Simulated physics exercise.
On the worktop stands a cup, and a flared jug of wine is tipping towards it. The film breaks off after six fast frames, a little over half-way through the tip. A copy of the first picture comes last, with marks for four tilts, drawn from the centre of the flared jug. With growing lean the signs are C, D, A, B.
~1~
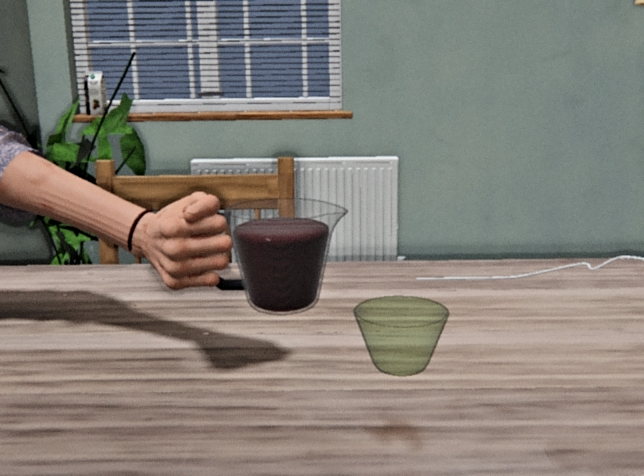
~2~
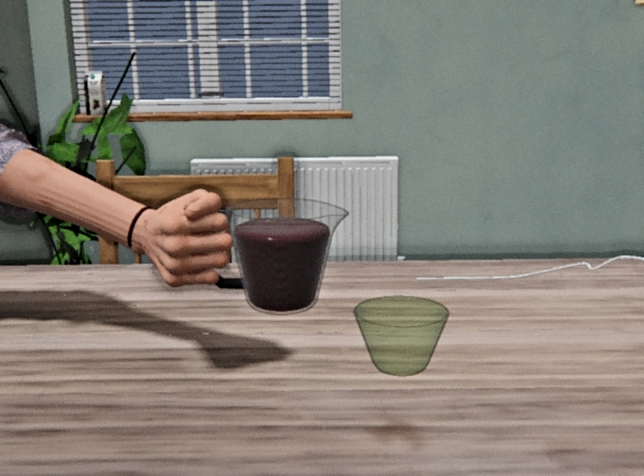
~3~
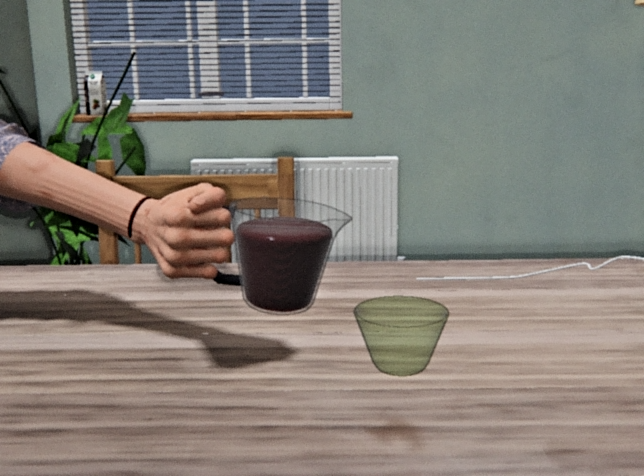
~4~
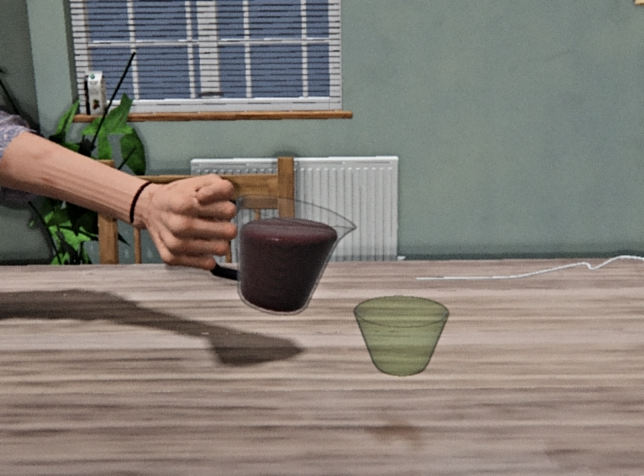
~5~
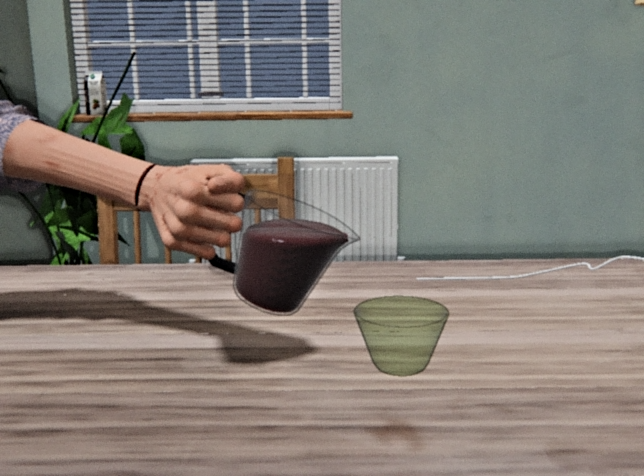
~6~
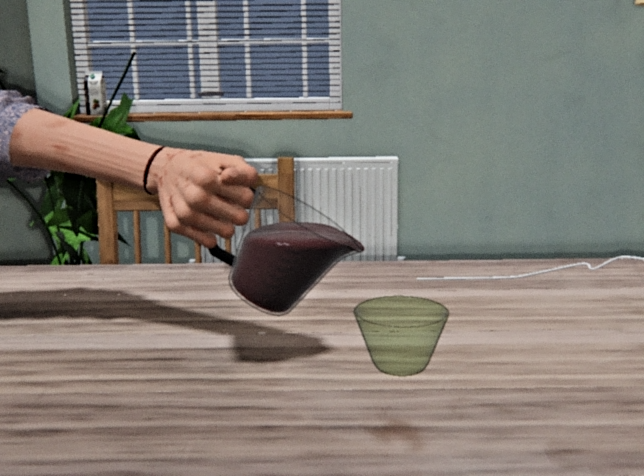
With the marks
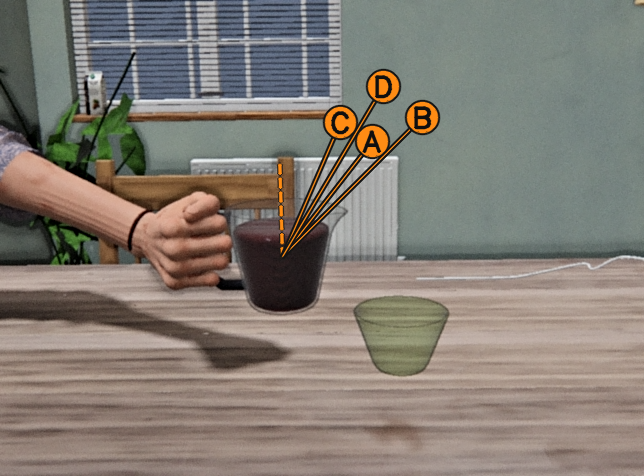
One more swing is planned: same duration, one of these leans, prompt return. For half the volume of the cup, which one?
B.
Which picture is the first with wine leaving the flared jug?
Picture 6.
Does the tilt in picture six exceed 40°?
No.
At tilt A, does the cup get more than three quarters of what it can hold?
No, less.
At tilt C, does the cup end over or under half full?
Under.
On the marked copy, A at (361, 154); B at (410, 129); C at (333, 138); D at (374, 101).
With A, the cup ends with about 32 % of what it can hold.
With B, the cup ends with about 48 % of what it can hold.
With C, the cup ends with about 7 % of what it can hold.
With D, the cup ends with about 18 % of what it can hold.
